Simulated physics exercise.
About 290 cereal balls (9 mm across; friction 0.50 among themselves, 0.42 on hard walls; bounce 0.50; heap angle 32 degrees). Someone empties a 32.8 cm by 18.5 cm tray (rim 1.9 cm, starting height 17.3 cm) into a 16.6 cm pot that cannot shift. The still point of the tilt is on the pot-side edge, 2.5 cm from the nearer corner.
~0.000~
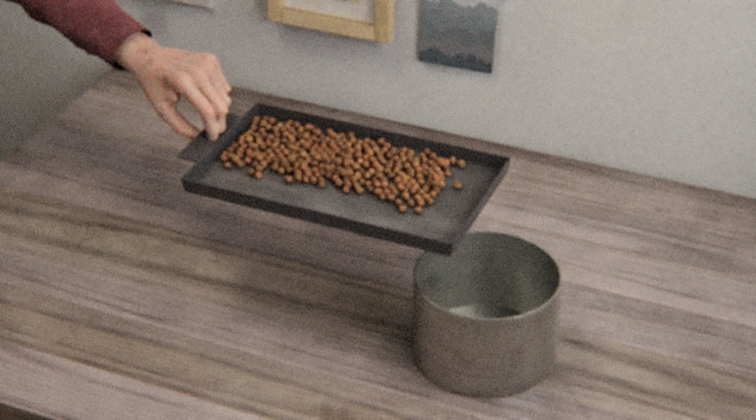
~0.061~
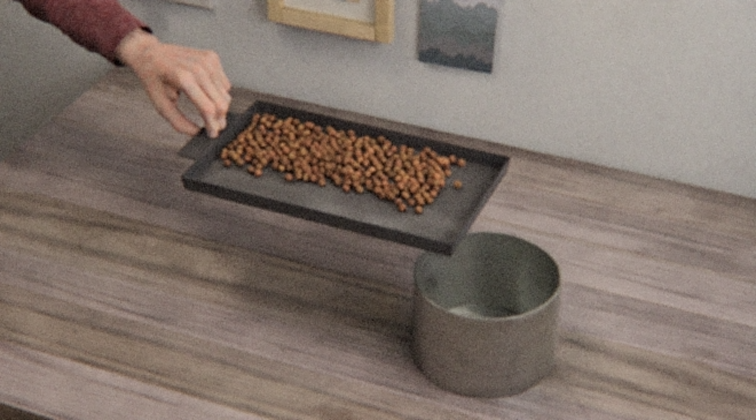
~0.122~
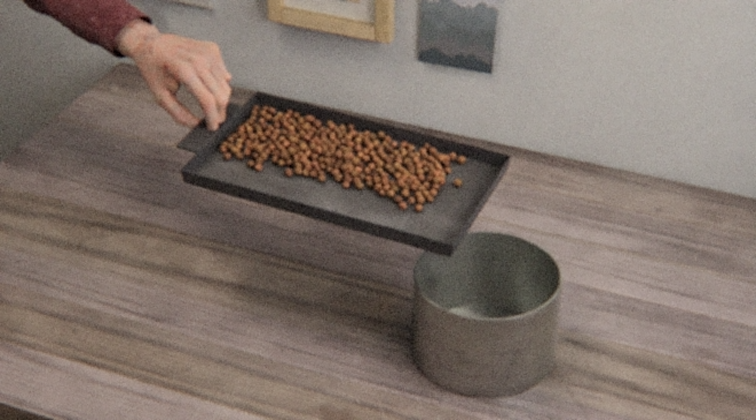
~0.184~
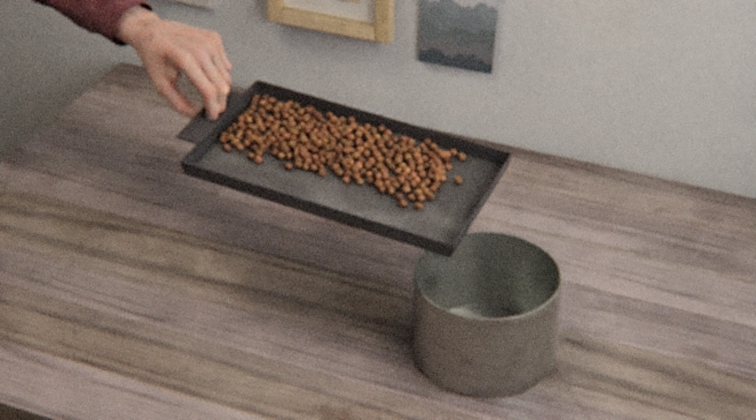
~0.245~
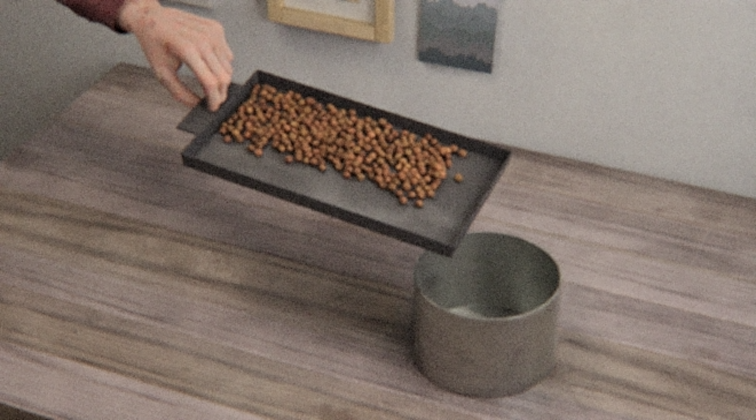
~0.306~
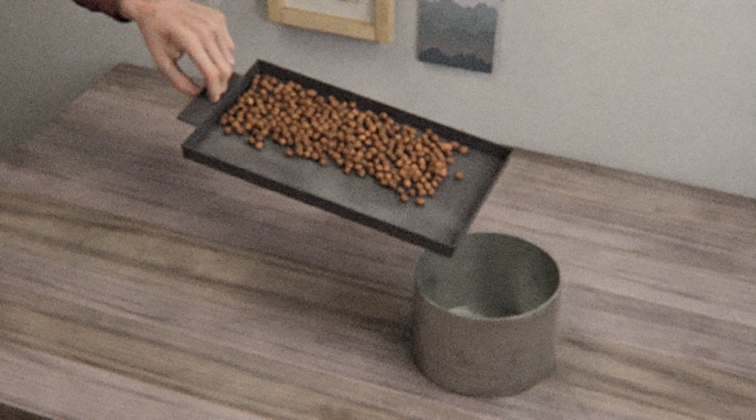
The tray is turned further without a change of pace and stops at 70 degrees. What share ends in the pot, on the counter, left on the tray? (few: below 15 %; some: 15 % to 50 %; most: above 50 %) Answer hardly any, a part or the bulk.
Pot: Hardly any, counter: Hardly any, tray: The bulk.
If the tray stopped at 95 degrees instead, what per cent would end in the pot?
Then about 65 per cent.
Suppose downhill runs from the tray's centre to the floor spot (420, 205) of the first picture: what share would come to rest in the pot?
Some 5 per cent.
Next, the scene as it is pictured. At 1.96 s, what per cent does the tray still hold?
About 95 per cent.
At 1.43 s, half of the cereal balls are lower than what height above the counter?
About 24 cm.
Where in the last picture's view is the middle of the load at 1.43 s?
Near (433, 174).
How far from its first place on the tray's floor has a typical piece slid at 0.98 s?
About 12 cm.
After 0.98 s, tilt 38 degrees; the tray holds 100 %, the pot 0 %.
After 1.43 s, tilt 57 degrees; the tray holds 100 %, the pot 0 %.
Then, at 1.96 s, tilt 70 degrees; the tray holds 95 %, the pot 0 %.
At rest (2.4 s), pot 0 %, counter 5 %, tray 95 %.
